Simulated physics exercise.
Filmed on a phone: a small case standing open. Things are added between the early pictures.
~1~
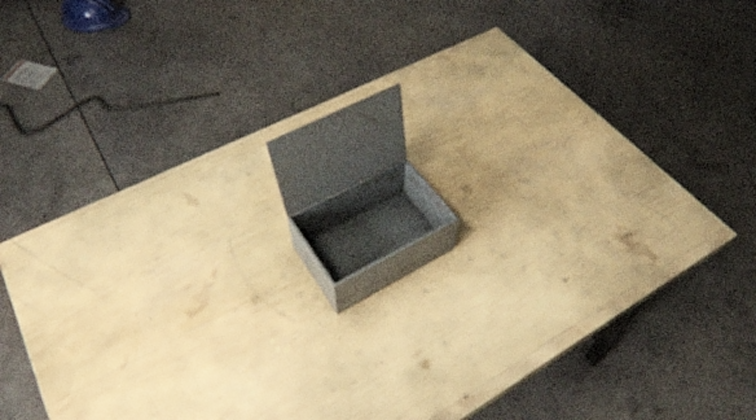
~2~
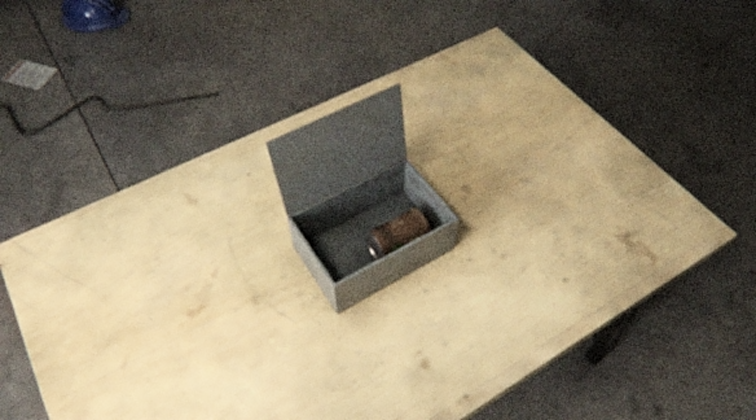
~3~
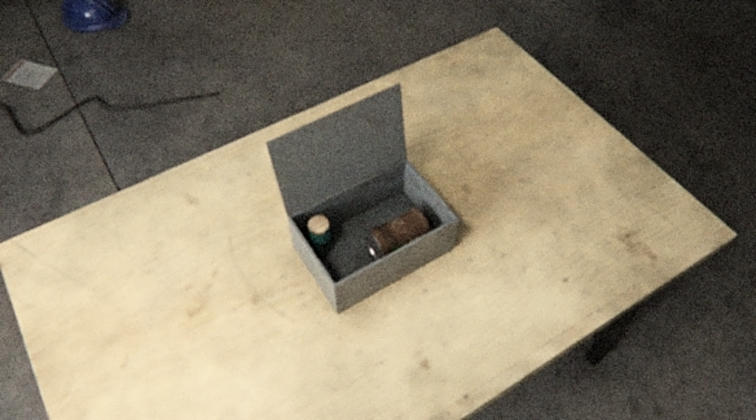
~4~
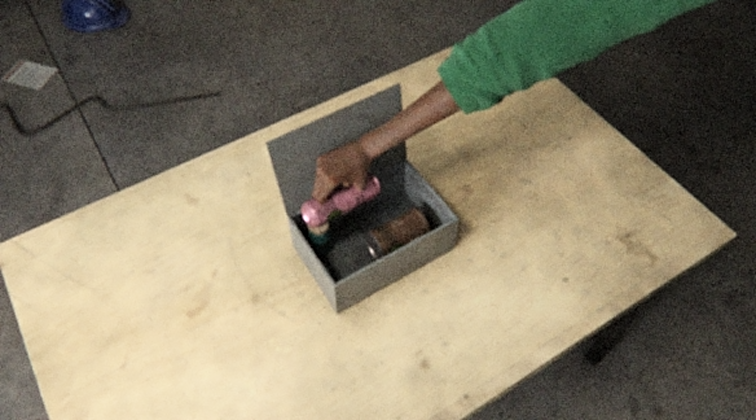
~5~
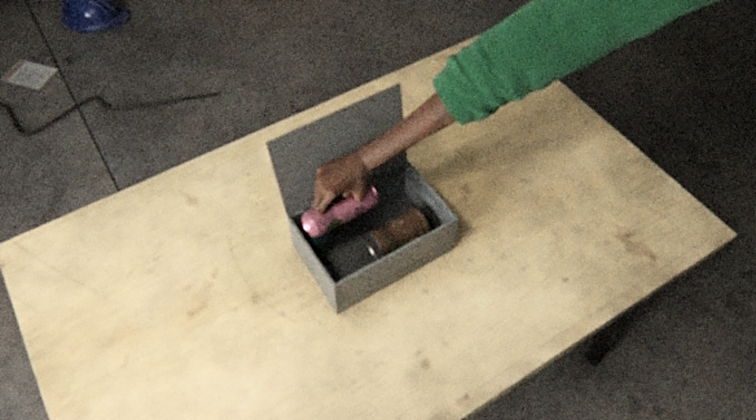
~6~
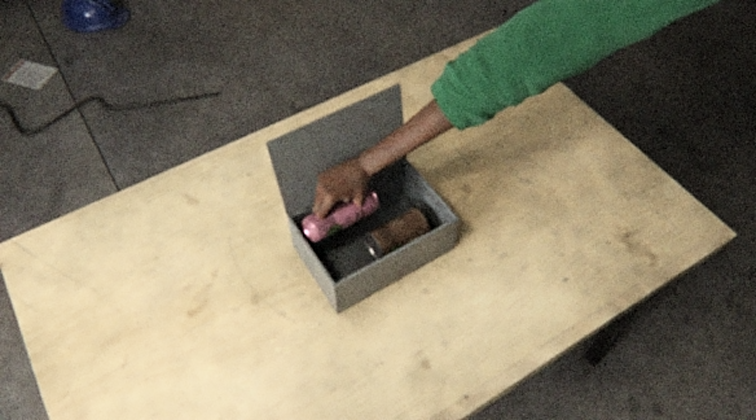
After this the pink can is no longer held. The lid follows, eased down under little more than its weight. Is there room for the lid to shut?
It closes.
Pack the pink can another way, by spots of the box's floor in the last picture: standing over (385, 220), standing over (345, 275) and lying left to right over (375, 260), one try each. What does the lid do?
First try: It will not close; second try: It stays ajar; third try: It shuts flat.
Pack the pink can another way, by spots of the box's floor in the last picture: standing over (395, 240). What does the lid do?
Then it will not close.
Then, 1.10 s after the last picture, lid starting down; pink can rolled well along near (349, 253).
Then, 1.80 s after the last picture, lid 43° above the rim; pink can rolled well along near (349, 253).
At rest, lid shut; moved from the start, pink can; the other 2 in place. Seen from the same camera at the end, pink can near (349, 252).
